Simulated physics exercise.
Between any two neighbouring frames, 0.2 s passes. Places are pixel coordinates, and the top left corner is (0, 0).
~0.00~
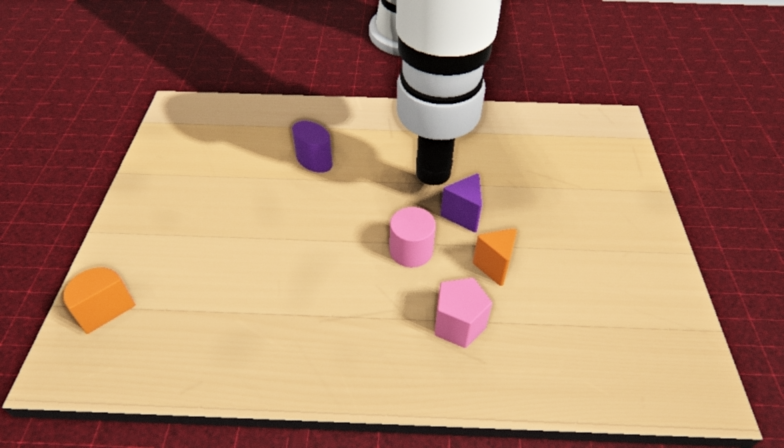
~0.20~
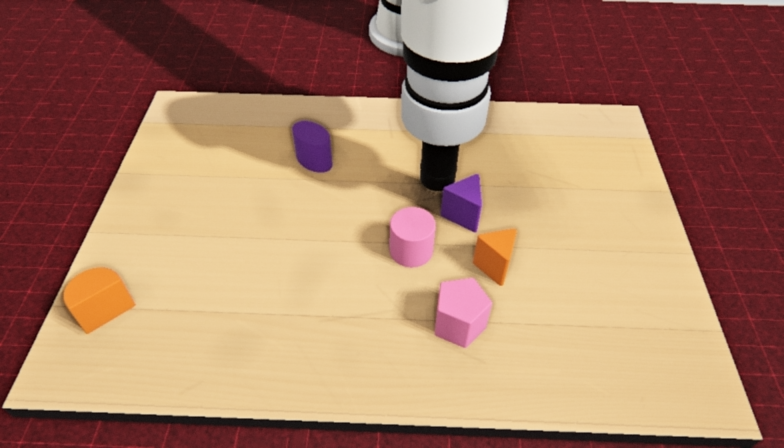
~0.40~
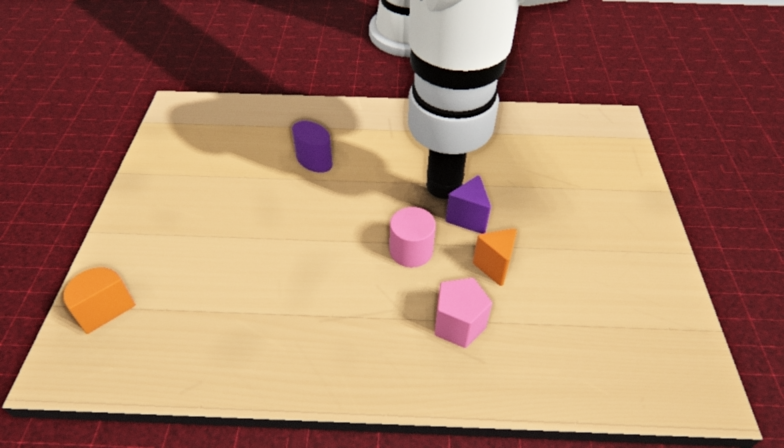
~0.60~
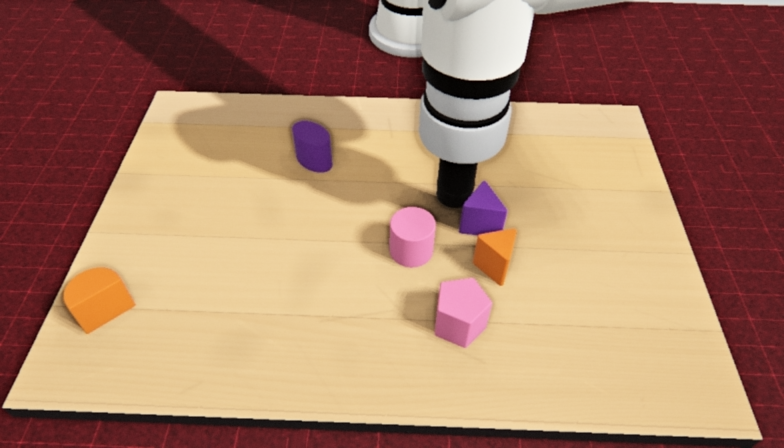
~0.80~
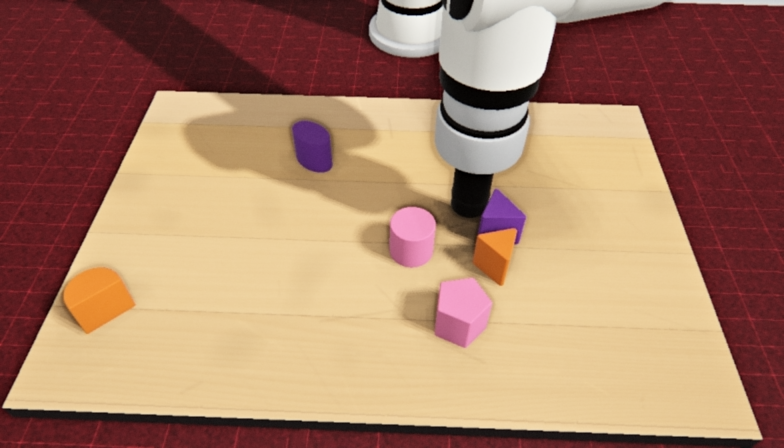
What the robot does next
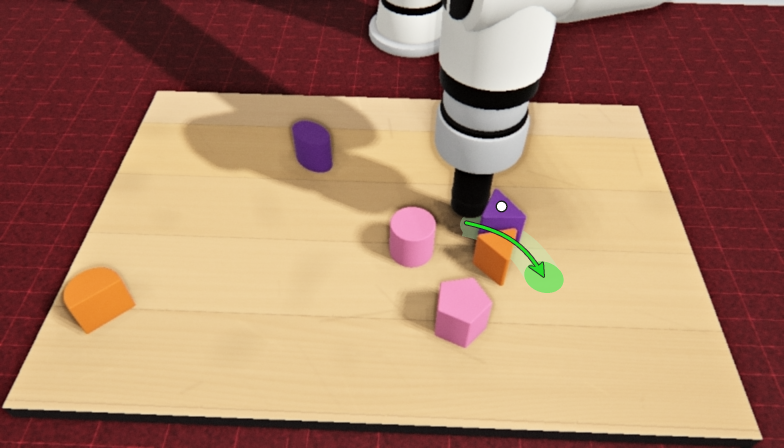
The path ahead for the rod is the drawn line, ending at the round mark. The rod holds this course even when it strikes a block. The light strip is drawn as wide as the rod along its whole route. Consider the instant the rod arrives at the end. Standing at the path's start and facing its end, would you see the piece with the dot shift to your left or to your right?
Left.
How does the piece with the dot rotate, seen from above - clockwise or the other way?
It ends up turned anticlockwise.
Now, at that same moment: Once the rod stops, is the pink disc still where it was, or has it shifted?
From what I can tell, it will keep its place.
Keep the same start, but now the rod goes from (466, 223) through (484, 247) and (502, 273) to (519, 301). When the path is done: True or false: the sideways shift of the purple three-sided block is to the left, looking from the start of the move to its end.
That claim is true.
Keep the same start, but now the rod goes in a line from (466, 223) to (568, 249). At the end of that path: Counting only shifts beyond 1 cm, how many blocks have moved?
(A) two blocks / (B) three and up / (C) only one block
It's C.
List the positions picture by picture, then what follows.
Lower end of the rod (433, 174), tops of blocks, pink disc (413, 223), orange three-sided block (501, 241), purple three-sided block (468, 188), in the first picture.
Rod (438, 180), blocks as before, in the second picture.
Rod (444, 187), purple three-sided block (473, 191), in the third picture.
Rod (454, 196), purple three-sided block (485, 198), in the fourth picture.
Rod (469, 206), pink disc (413, 223), orange three-sided block (501, 241), purple three-sided block (502, 206), in the fifth picture.
The drawn path runs from (466, 223) by way of (498, 233) and (525, 251) to (544, 277); the dot is on the purple three-sided block.
On the path given first. One third of the way, rod (502, 216); purple three-sided block (536, 218).
Two thirds of the way, rod (530, 234); orange three-sided block (503, 244), turned 20° clockwise; purple three-sided block (567, 235).
At the end, rod (550, 260); pink disc not moved; orange three-sided block (504, 246), turned 40° clockwise; purple three-sided block (588, 247), turned 35° anticlockwise.
